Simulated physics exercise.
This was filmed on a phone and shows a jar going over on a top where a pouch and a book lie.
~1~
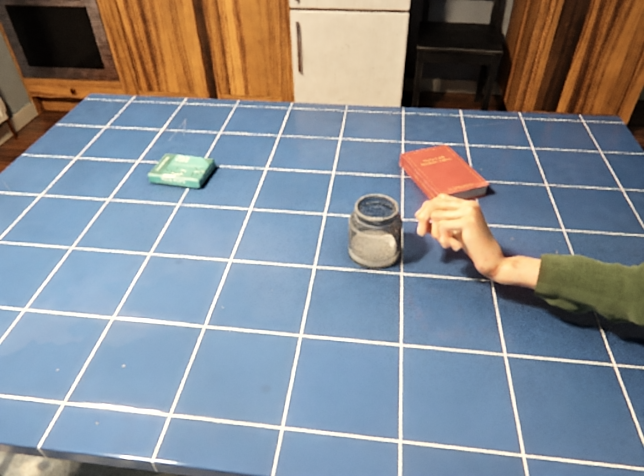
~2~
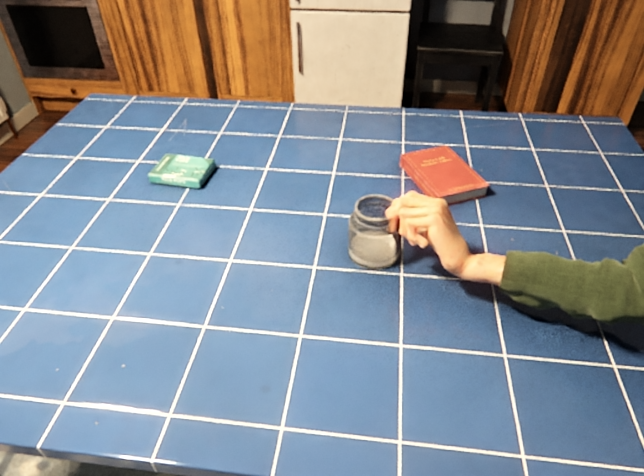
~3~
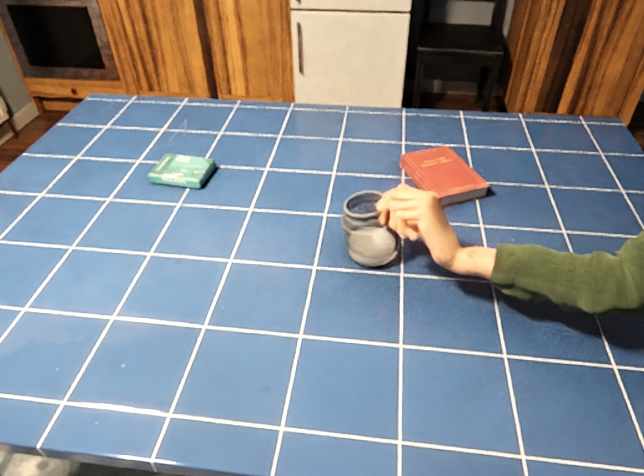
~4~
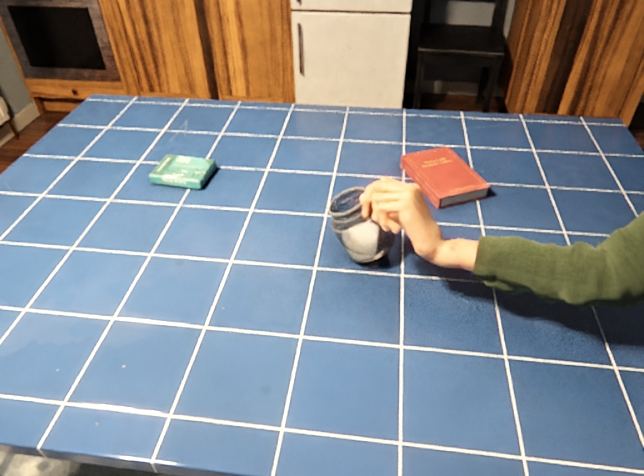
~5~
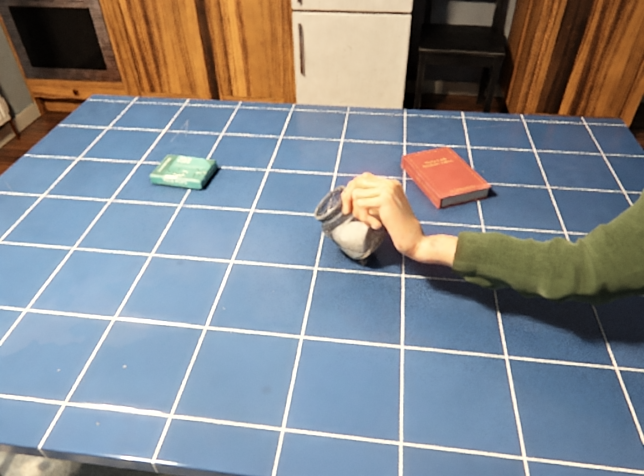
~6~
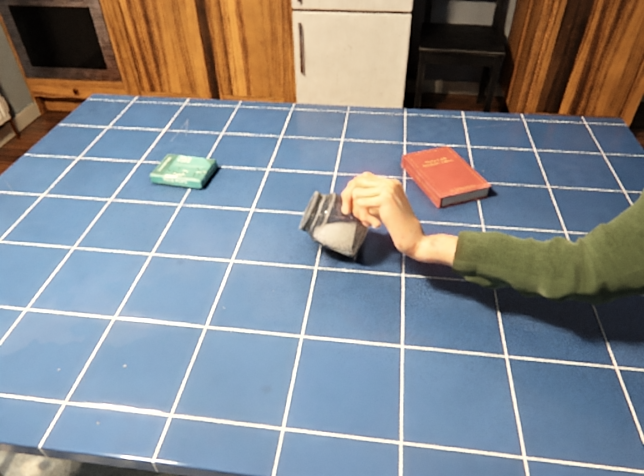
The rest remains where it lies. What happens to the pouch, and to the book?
Pouch comes out dry, book comes out dry.
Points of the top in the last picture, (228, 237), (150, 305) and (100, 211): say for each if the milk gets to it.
So, first got to, next left alone, and last left alone.
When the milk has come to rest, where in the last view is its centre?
(211, 236).
Soon after, the puddle covers about as much as a saucer; the pouch is dry; the book is dry.
In the end, the puddle covers about as much as a saucer; the pouch is dry; the book is dry.
